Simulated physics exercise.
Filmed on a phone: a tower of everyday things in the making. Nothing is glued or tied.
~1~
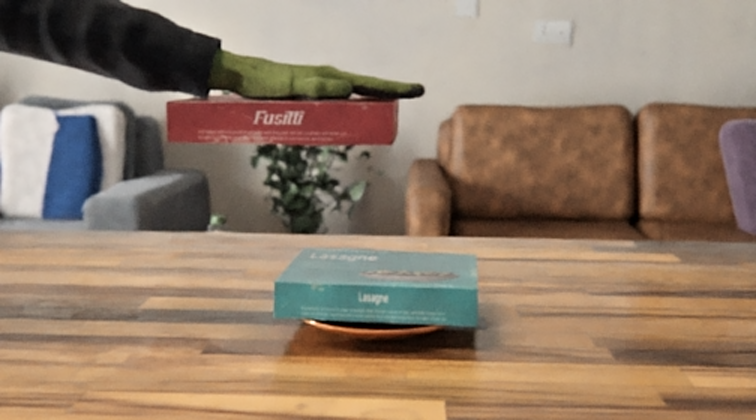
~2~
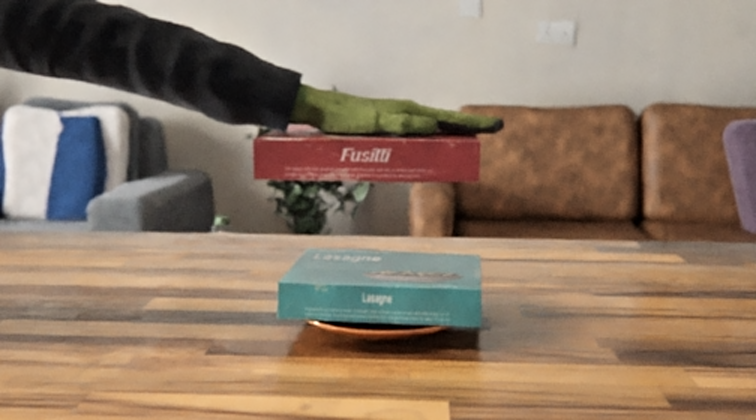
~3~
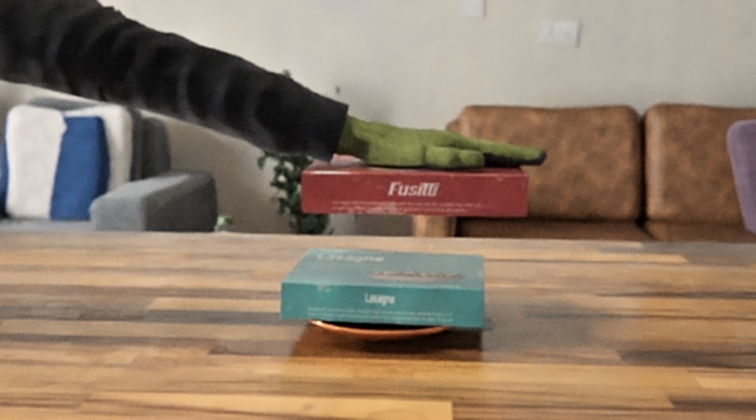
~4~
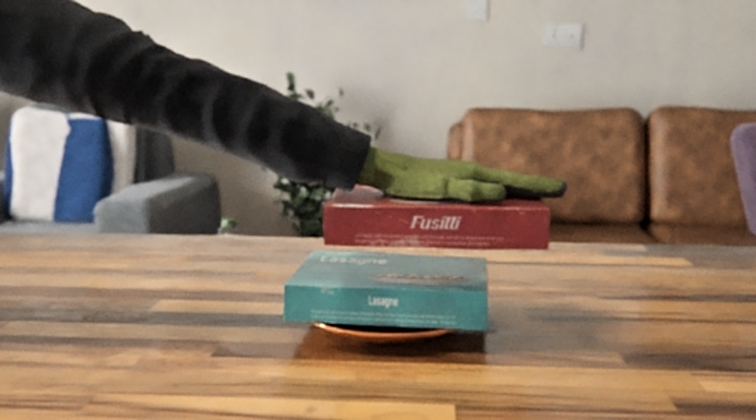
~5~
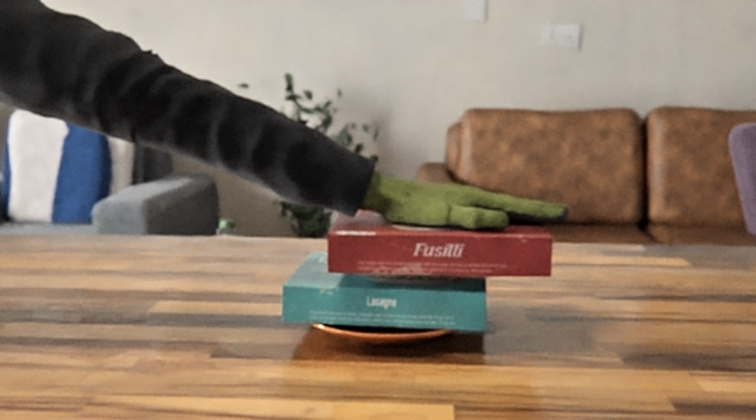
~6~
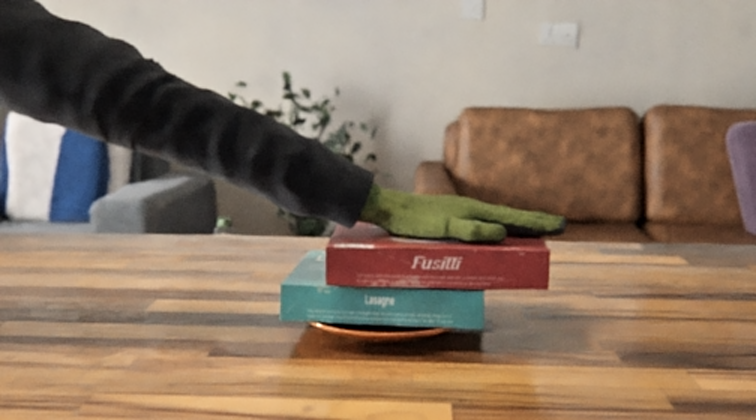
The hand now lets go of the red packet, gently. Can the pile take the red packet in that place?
In the end the pile stays up.
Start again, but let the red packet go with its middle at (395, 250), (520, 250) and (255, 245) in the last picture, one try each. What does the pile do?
In the first case it keeps its balance; in the second case it gives way; in the third case it gives way.
Then, 1.00 s past the last view, nothing moves.
Then, 2.10 s past the last view, red packet resting near (435, 250).
Finally, all 3 still in place. Final places as the last picture's camera would see them, red packet near (435, 250). The pile holds.
